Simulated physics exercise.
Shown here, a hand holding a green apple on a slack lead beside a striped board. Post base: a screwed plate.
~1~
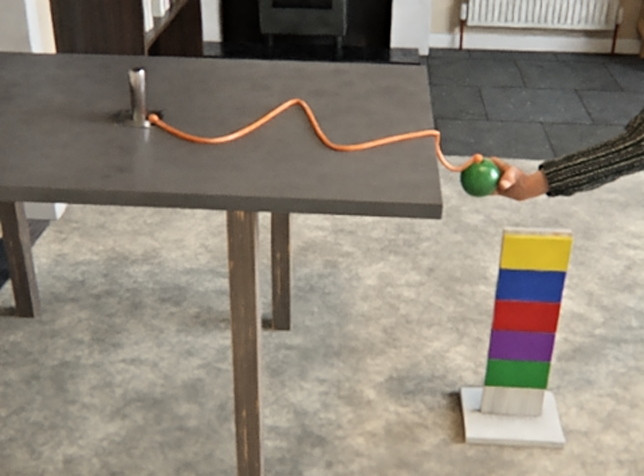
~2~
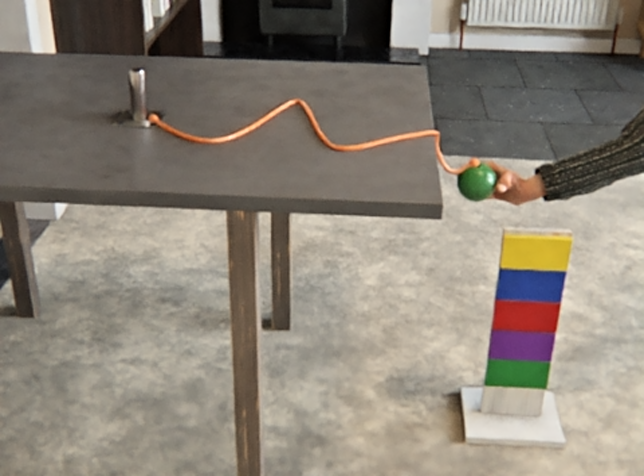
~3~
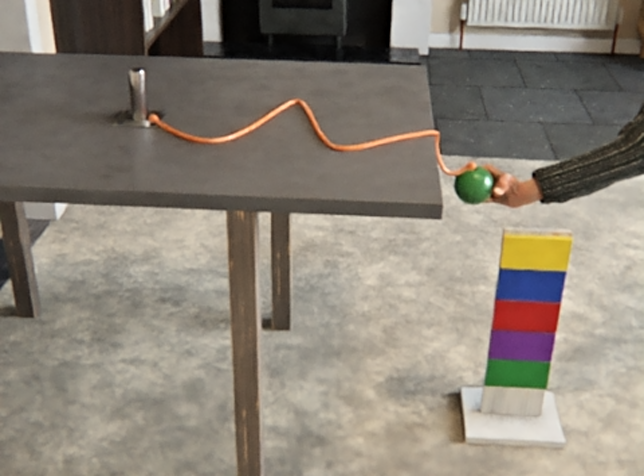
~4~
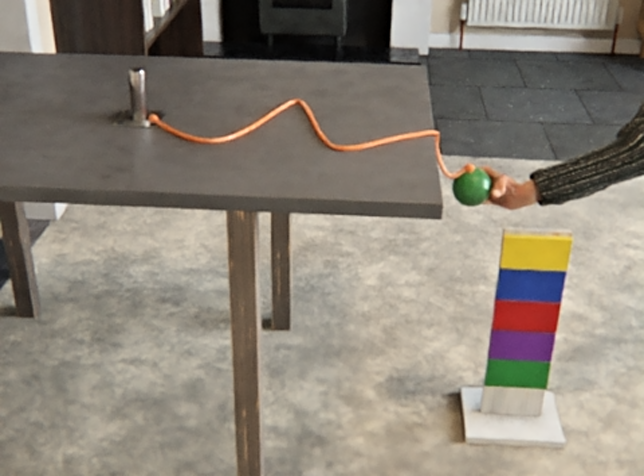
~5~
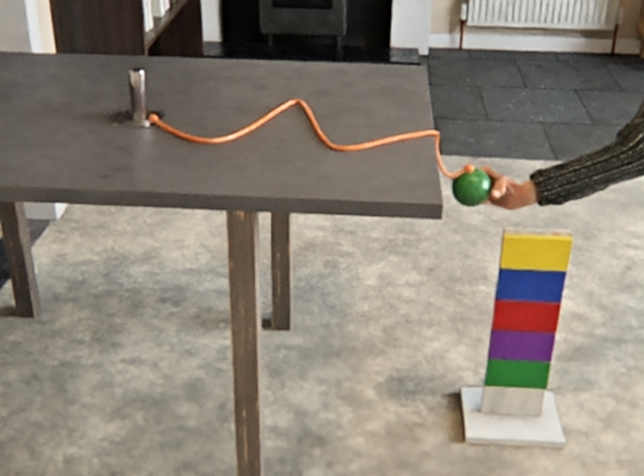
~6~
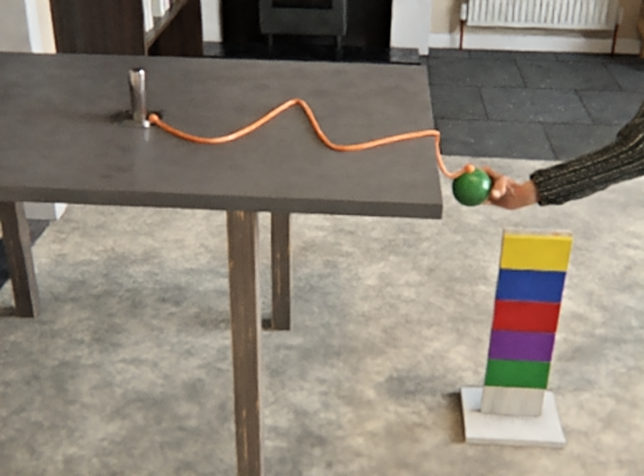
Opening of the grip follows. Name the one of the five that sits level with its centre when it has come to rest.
That would be green.
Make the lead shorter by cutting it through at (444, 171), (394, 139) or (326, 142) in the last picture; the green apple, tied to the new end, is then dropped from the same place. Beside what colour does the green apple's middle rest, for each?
First try: Purple; second try: Blue; third try: Higher than all five.
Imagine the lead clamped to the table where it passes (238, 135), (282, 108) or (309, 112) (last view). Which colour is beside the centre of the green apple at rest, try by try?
Taking the three tries in turn, you'd get purple, red and blue.
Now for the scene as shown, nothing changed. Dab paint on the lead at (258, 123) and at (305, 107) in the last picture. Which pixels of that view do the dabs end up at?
Around (308, 124), then around (403, 127).
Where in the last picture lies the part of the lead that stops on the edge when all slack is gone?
Approximately at (311, 118) in the final frame.
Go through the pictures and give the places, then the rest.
The first frame shows green apple (480, 178); yellow (536, 254); blue (531, 286); red (527, 317); purple (522, 347); green (518, 375).
The second frame shows green apple (476, 182); lead through (177, 133) (255, 125) (304, 105) (325, 141) (405, 137).
The third frame shows green apple (473, 185).
The fourth frame shows green apple (472, 187); lead through (177, 133) (255, 125) (304, 105) (325, 141) (405, 137).
The fifth frame shows green apple (471, 188).
The sixth frame shows green apple (471, 188); lead through (177, 133) (255, 125) (304, 105) (325, 141) (405, 137).
Soon after, apple near (413, 335); level with purple.
Then, apple near (418, 362); level with green.
At rest, apple near (409, 366); level with green. The green one.
